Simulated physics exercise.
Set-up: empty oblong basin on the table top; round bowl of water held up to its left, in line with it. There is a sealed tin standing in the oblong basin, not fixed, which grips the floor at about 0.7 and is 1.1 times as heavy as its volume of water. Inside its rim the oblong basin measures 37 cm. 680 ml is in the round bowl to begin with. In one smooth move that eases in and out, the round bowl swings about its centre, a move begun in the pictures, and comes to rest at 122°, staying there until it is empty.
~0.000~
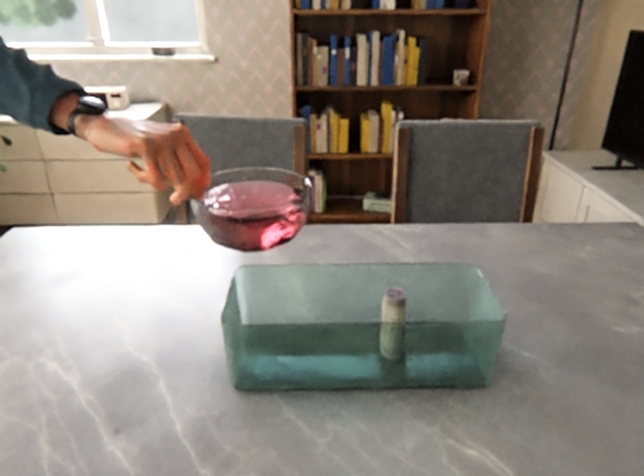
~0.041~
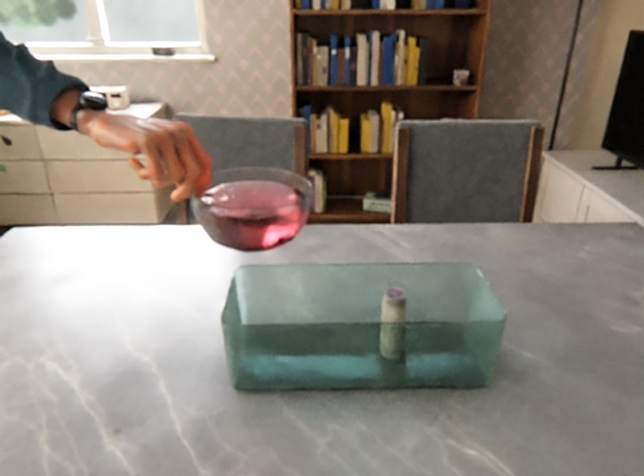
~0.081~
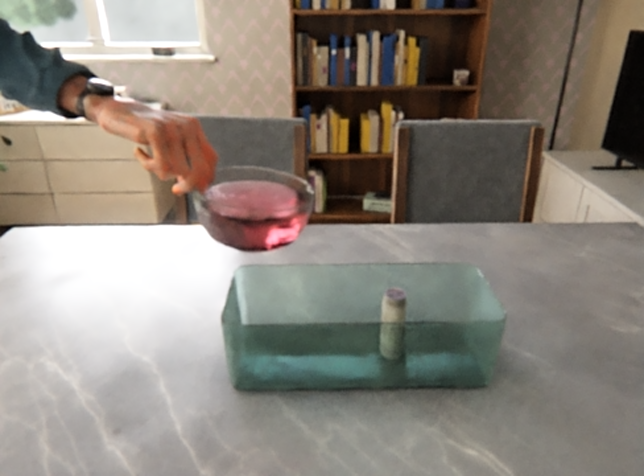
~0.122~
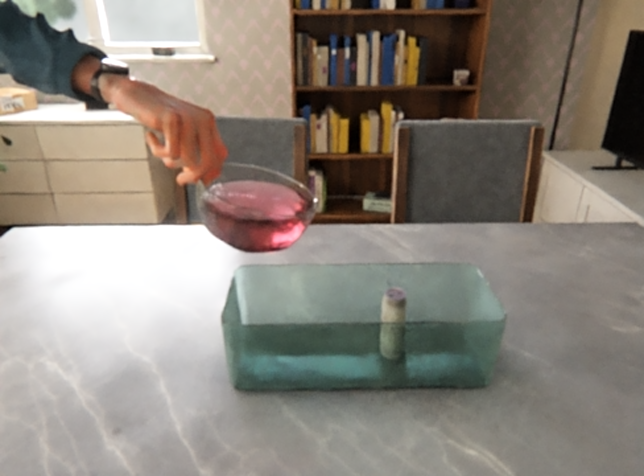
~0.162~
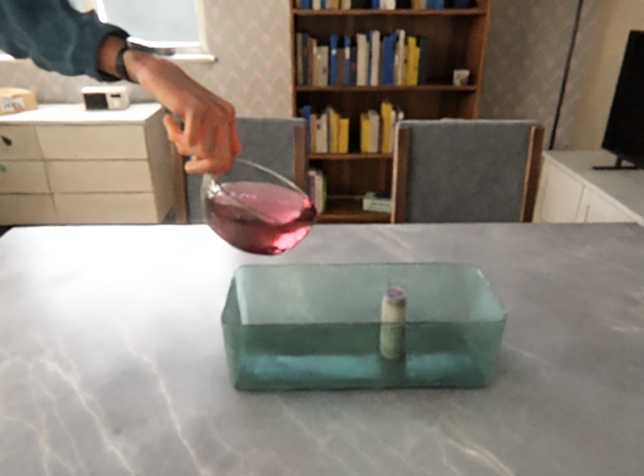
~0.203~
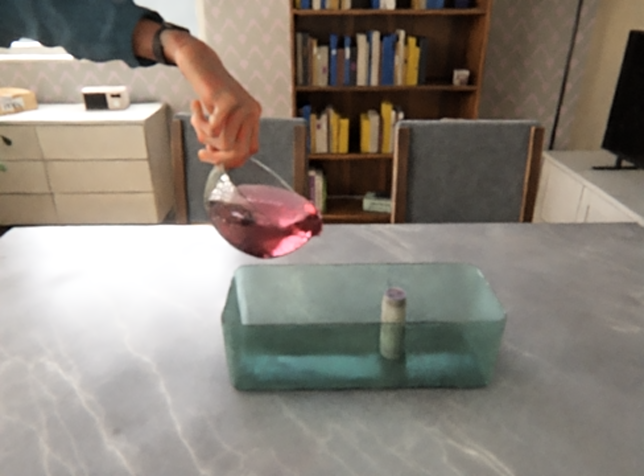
A glass bowl of pinkish-red liquid, held up by a hand above a greenish glass basin with a small cylinder standing in it, tilted slowly, then more steeply, to the right as the hand rose.
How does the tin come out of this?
It ends up still standing.
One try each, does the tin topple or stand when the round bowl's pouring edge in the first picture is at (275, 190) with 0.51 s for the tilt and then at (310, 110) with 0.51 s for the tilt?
In the first try it remains standing; in the second it remains standing.
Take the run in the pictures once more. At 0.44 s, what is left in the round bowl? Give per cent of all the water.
Fraction remaining: Approx. 3 per cent.
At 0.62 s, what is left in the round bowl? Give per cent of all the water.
About 0 per cent.
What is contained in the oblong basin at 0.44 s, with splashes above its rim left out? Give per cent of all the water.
80 %, roughly.
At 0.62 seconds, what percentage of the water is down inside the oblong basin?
Reading: Approx. 96 %.
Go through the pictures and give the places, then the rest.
In the first frame, tilt 0°; pouring edge (311, 188); surface from (197, 199) to (308, 198); the oblong basin's rim runs from (228, 294) to (491, 291); the tin's top is at (395, 297).
In the second frame, tilt 2°; pouring edge (312, 190); surface from (197, 198) to (308, 198).
In the third frame, tilt 8°; pouring edge (314, 195); surface from (199, 196) to (310, 201).
In the fourth frame, tilt 16°; pouring edge (316, 204); surface from (202, 194) to (313, 203).
In the fifth frame, tilt 28°; pouring edge (317, 216); surface from (205, 194) to (318, 208).
In the sixth frame, tilt 42°; pouring edge (314, 230); surface from (209, 196) to (303, 213); 6 per cent is over the edge.
After 0.44 s the tilt is 117° and 3 per cent is still to pour; the tin stands where it began.
After 0.62 s the tilt is 122° and 0 per cent is still to pour; the tin stands where it began.
After 0.81 s the tilt is 122° and 0 per cent is still to pour; the tin stands where it began.
After 1.01 s the tilt is 122° and 0 per cent is still to pour; the tin stands where it began.
In the end the tin stands where it began.
